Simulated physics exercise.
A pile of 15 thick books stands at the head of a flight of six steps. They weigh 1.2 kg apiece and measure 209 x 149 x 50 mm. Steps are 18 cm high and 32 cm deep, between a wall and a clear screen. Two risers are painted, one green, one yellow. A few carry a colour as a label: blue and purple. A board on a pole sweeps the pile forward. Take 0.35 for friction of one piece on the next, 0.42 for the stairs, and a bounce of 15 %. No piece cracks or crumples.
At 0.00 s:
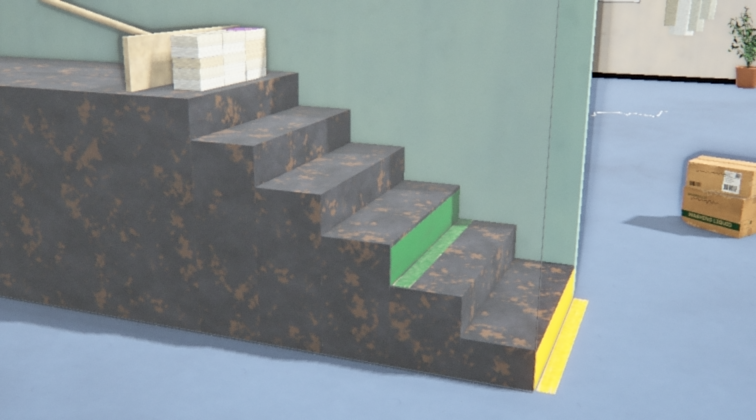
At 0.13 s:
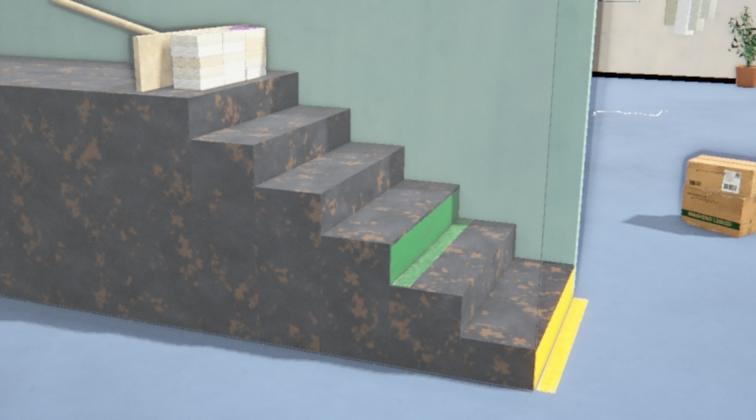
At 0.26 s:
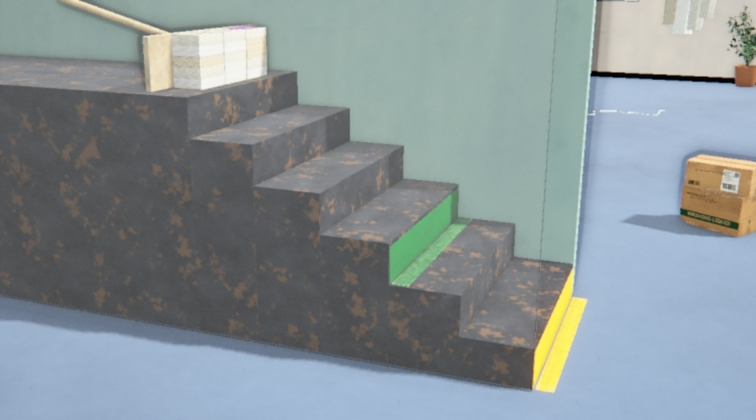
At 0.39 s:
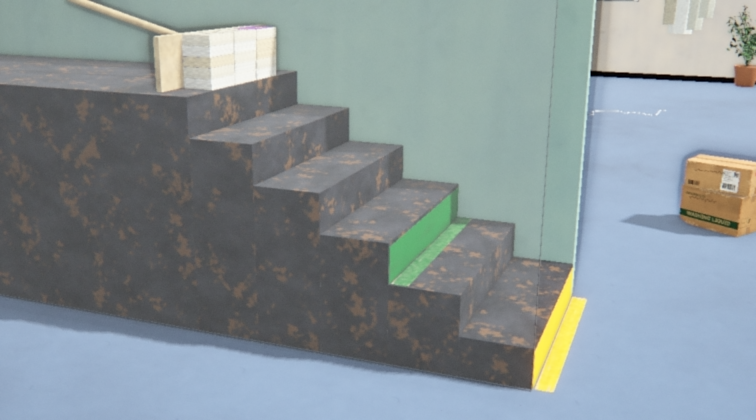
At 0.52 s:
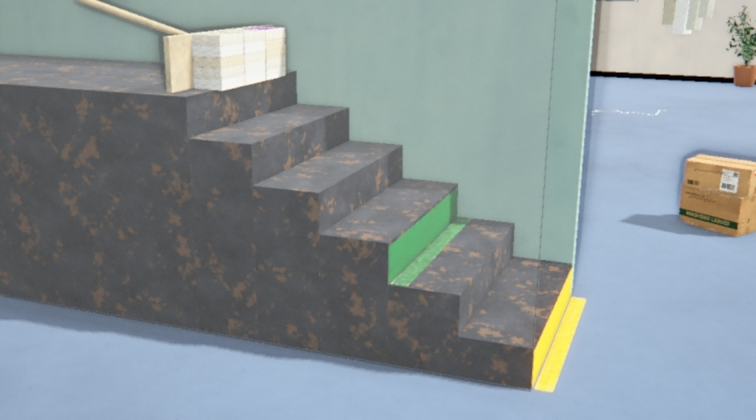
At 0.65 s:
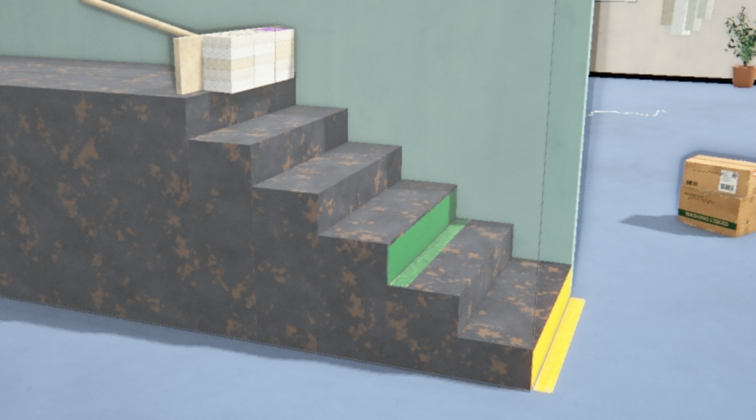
We see a stack of pale, thick books atop a dark, speckled staircase with one green and one yellow riser, as a board on a pole moves right and slowly pushes the stack toward the top step's edge.
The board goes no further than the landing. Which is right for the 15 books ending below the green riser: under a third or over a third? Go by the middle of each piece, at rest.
The part is under a third.
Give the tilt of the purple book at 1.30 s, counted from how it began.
Roughly 130°.
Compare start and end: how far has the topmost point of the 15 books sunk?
About 29 cm.
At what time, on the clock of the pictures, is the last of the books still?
Around 2.5 s.
After 0.82 s, none of the 15 books below the green riser, 15 disturbed; blue book leaning 42°, 7 cm lower; purple book leaning 40°, 6 cm lower.
After 1.30 s, none of the 15 books below the green riser, 15 disturbed; purple book on its side; blue book on its side.
At rest (2.6 s), 2 of the 15 books below the green riser; purple book on its side; blue book leaning 19°, 44 cm lower. That is 13 per cent. As the last picture would show them, middles, purple book near (558, 253), blue book near (311, 162).
